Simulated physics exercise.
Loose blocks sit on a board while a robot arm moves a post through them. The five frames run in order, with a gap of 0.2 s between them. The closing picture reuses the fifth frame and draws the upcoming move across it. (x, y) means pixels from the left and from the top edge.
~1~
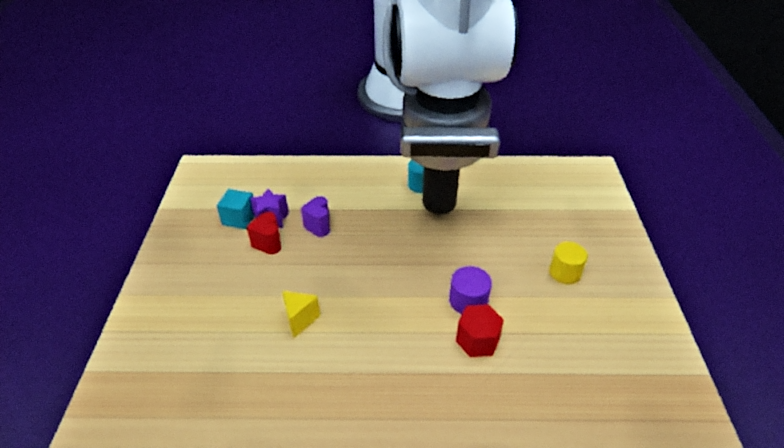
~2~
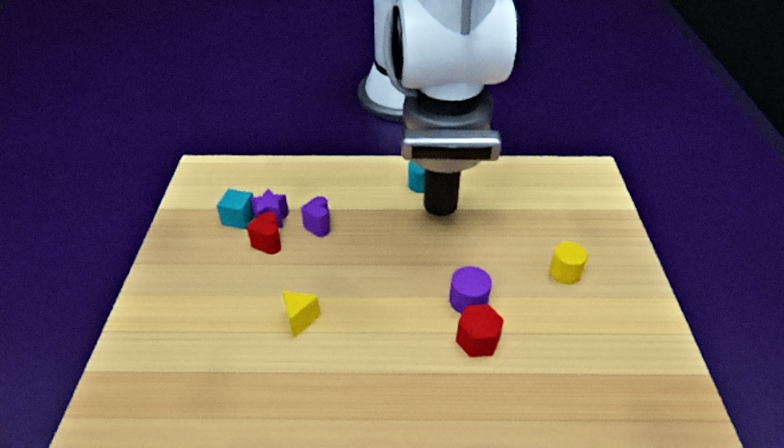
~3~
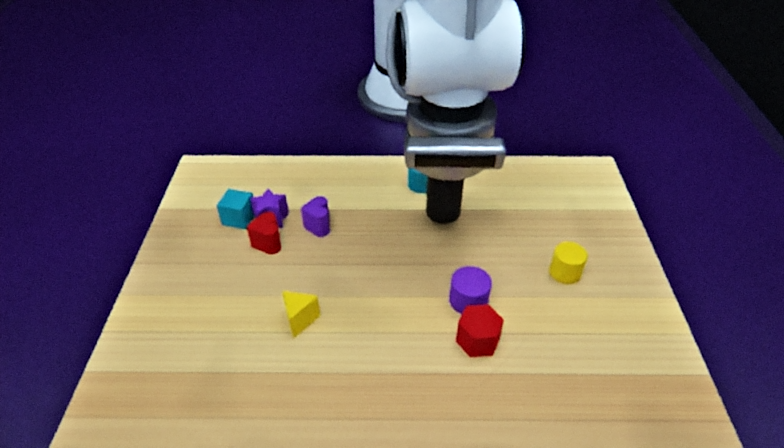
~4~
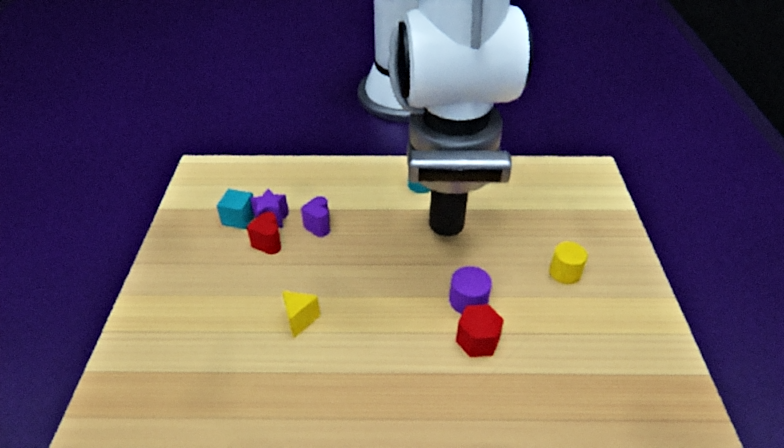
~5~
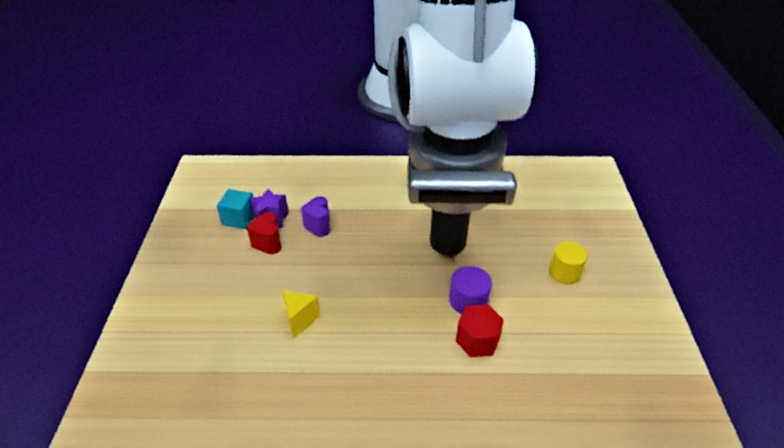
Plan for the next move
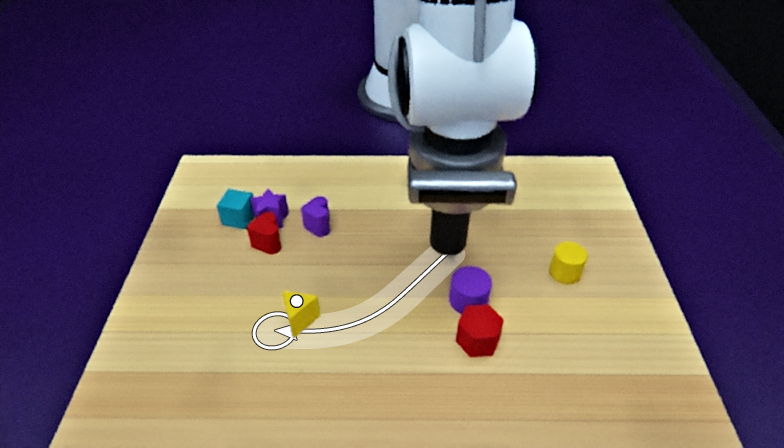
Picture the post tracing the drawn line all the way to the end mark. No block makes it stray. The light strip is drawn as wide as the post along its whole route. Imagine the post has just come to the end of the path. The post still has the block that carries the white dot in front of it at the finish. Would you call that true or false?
True.
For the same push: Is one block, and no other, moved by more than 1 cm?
That would be a yes.
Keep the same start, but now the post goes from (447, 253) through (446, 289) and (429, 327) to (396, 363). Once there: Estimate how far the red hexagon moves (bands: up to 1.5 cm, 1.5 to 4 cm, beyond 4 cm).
My answer is that it shifts 1.5 to 4 cm.
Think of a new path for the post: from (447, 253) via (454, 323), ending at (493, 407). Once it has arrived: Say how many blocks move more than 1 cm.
It looks like two blocks will be pushed more than about 1 cm.
The line goes from (447, 253) through (405, 292) and (348, 326) to (275, 330); the dot is on the yellow triangular piece.
What follows on the original path. One third of the way, post at (405, 282); nothing pushed yet.
Two thirds of the way, post at (346, 316); nothing pushed yet.
At the end, post at (272, 320); yellow triangular piece at (248, 295); purple cylinder unmoved.
